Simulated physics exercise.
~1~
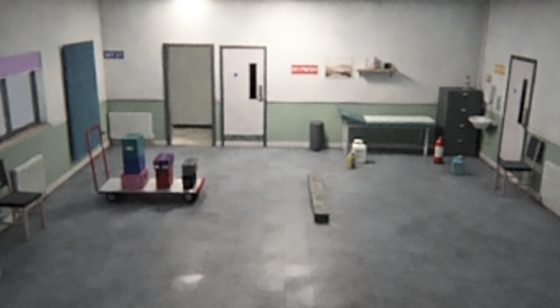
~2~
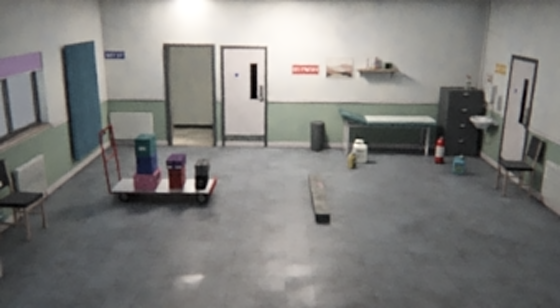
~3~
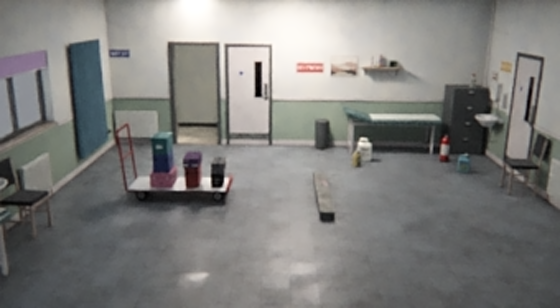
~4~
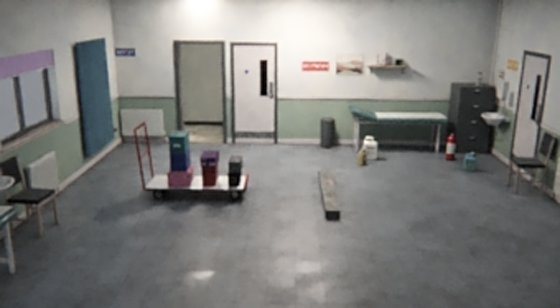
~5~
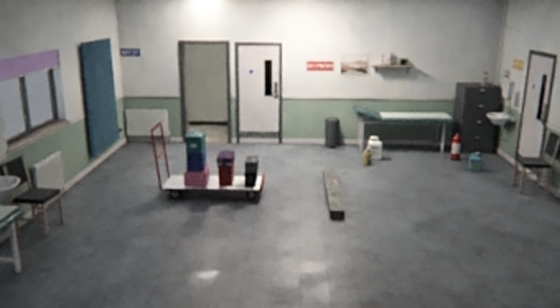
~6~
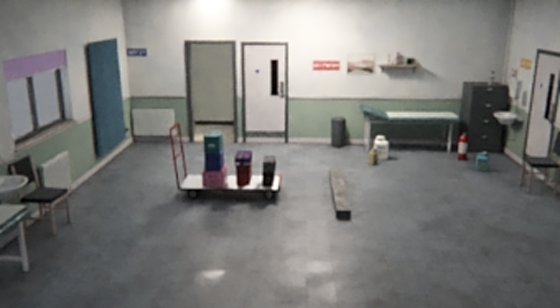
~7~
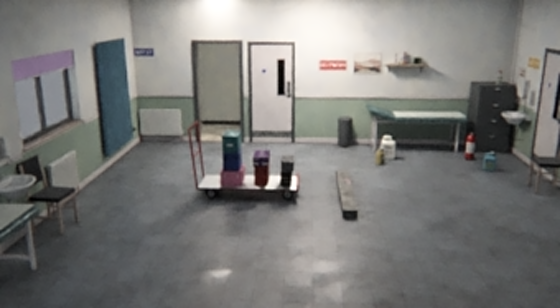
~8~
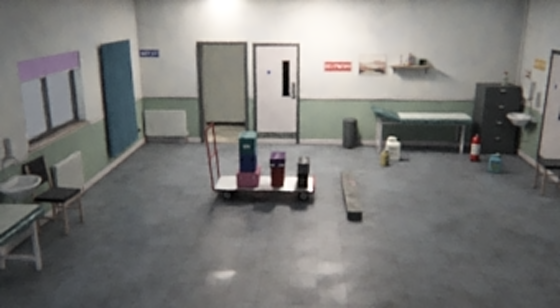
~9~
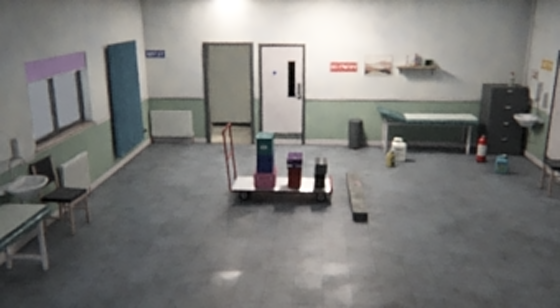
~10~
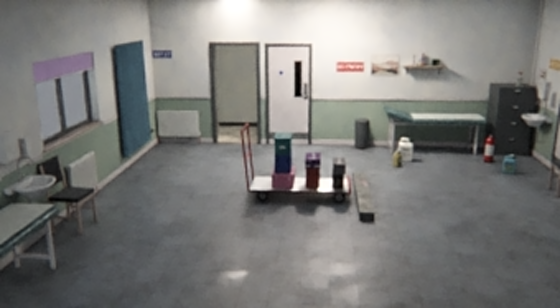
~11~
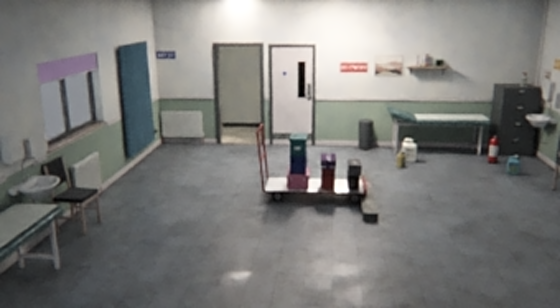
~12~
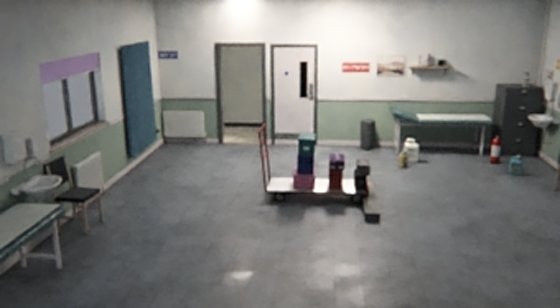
Trolley of colourful boxes rolling right across a grey clinic floor and stopping against a low kerb, its load still aboard.
